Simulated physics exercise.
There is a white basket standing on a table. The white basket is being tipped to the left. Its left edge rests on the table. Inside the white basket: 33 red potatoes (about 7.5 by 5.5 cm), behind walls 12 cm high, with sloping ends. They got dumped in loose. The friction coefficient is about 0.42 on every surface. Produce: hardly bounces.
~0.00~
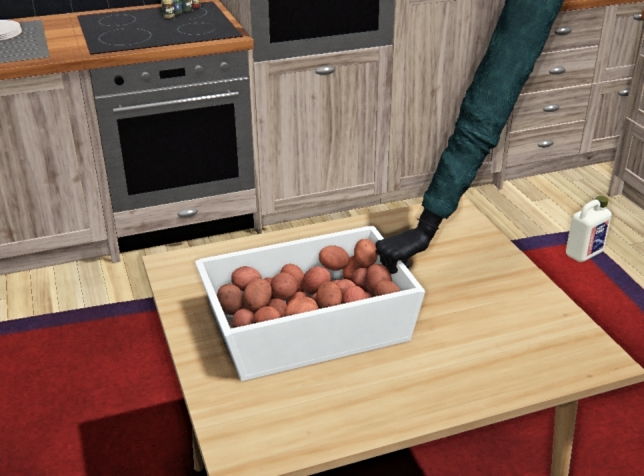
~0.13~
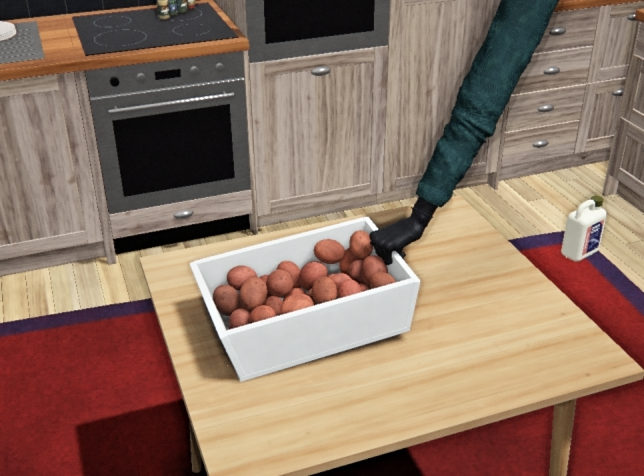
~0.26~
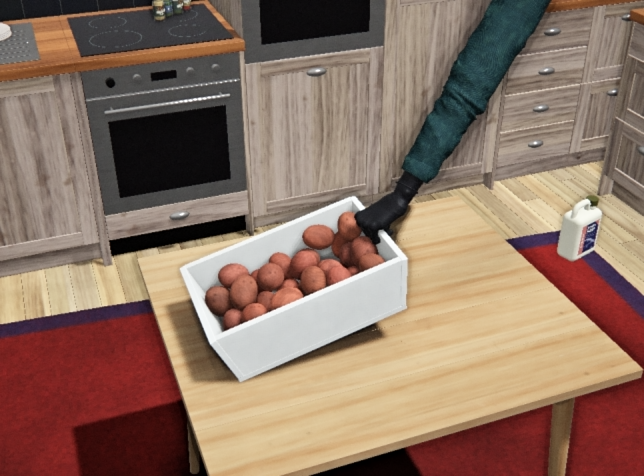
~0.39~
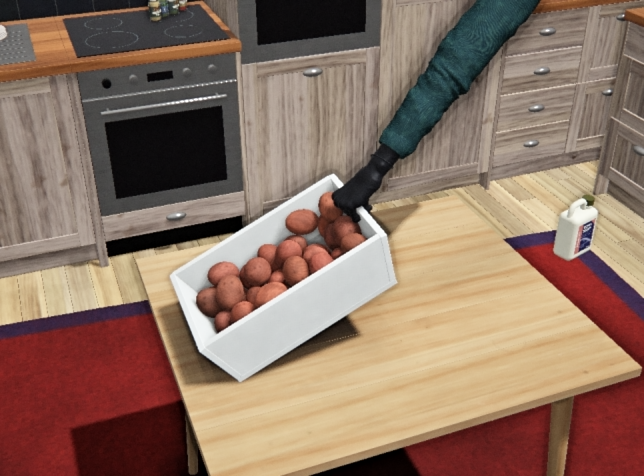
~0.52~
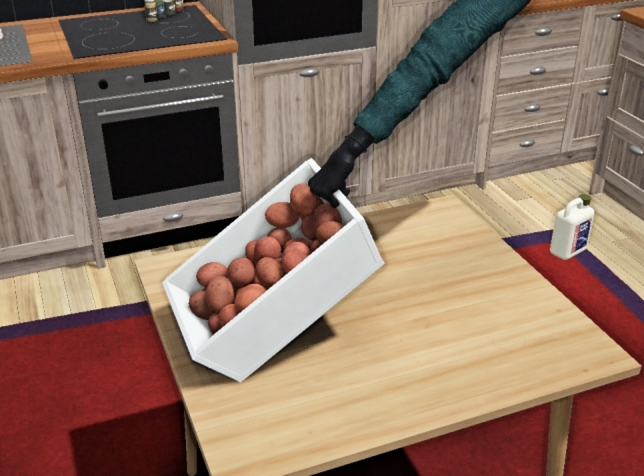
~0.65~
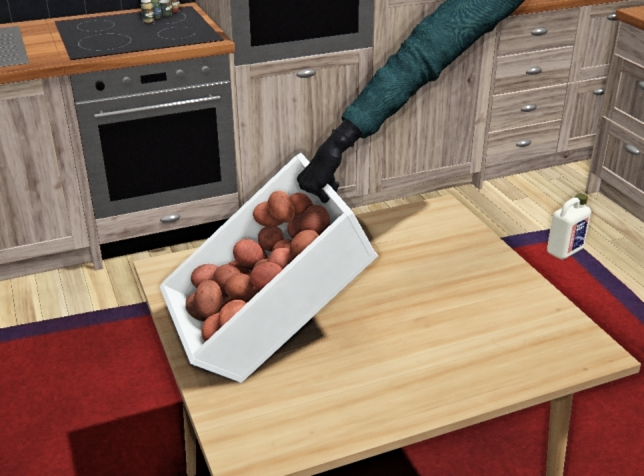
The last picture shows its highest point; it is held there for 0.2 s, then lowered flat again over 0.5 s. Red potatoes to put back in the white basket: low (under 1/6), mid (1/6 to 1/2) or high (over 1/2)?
Low.
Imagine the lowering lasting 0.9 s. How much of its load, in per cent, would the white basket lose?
White basket 0 per cent.
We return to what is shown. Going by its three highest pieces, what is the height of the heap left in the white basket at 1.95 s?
I'd say some 14 cm high.
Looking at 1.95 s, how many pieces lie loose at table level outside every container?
Piece count: Roughly 0.
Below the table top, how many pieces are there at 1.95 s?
I'd estimate some 0 by that time.
After 0.86 s, tilt 38°; the white basket has all 33.
After 1.12 s, tilt 17°; the white basket has all 33.
After 1.48 s, tilt 0°; the white basket has all 33.
When it is over (at 1.95 s), the white basket has all 33. Asked share, 0 of 33, 0 per cent.
